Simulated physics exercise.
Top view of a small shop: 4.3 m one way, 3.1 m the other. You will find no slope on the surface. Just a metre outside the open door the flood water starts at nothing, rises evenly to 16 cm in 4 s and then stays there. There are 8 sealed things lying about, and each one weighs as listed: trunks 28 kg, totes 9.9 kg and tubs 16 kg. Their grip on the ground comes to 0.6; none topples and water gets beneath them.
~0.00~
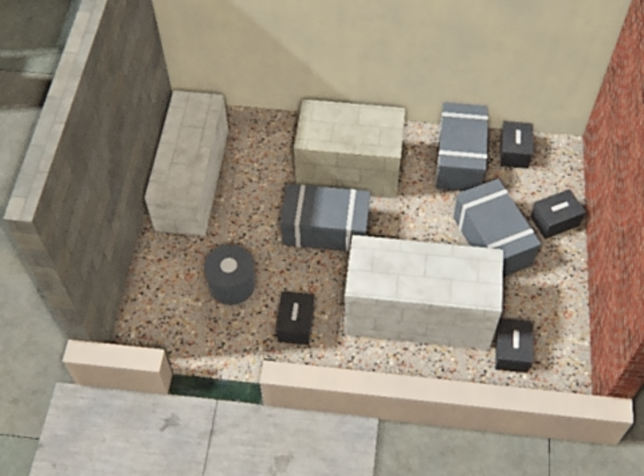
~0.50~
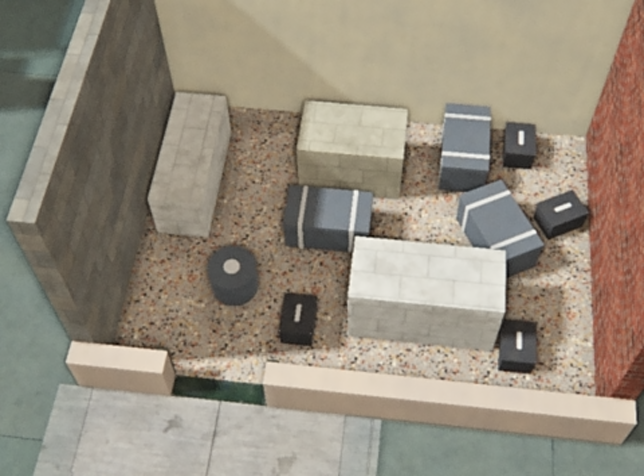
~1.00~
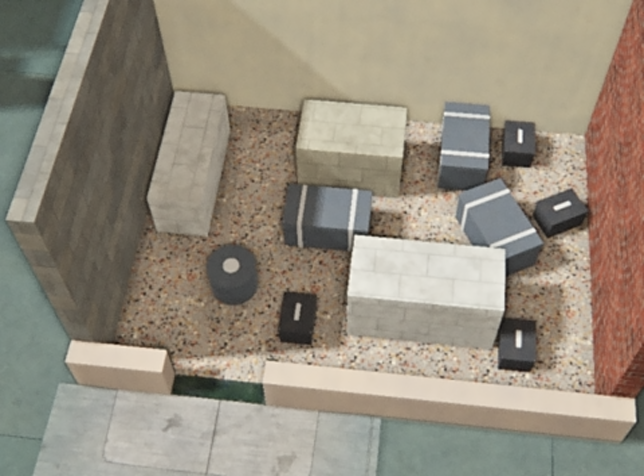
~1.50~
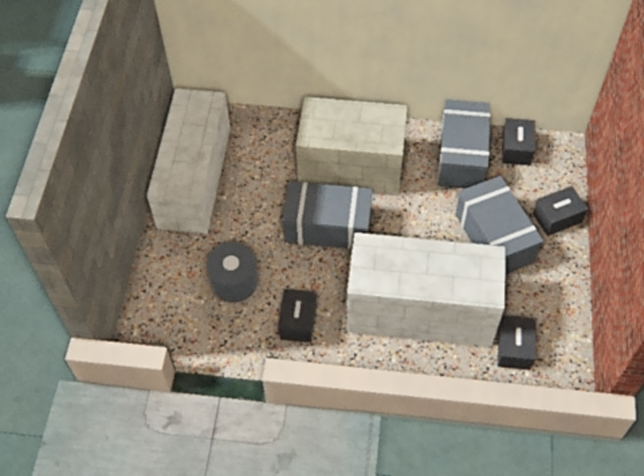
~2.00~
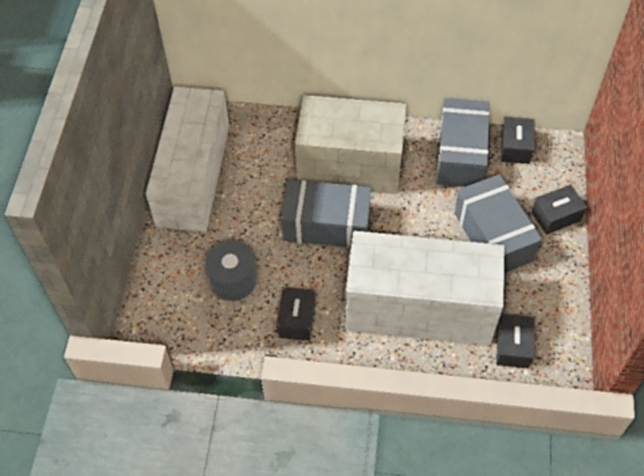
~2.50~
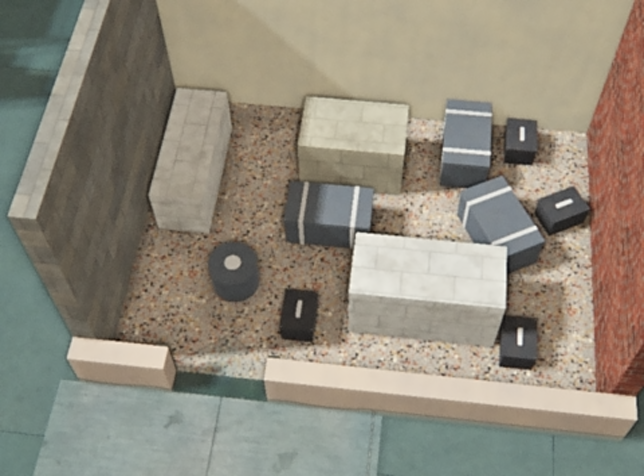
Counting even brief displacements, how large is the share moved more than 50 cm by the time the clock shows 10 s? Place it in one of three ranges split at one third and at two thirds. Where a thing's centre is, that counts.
The share that gets pushed that far will be short of a third.
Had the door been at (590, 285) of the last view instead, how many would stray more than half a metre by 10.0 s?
That would give 1.
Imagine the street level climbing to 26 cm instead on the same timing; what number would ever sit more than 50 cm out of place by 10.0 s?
I count 4 of them in that case.
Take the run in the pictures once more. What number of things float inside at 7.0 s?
Total: 0.
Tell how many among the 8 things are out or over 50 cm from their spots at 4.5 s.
I make it 0 by then.
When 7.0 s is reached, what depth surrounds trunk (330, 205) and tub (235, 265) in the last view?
About 4 and 8 cm.
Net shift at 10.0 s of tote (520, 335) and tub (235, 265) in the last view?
First 0 cm, then 100 cm.
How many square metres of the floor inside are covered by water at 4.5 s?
Wet: Near 3.0 m2.
After 3.5 s 0 of 8 are over 50 cm from their spots; 0 afloat.
After 4.5 s 0 of 8 are over 50 cm from their spots; 0 afloat.
After 7.0 s 0 of 8 are over 50 cm from their spots; 0 afloat.
After 10.0 s 1 of 8 are over 50 cm from their spots, and 1 have been at some point; 0 afloat.
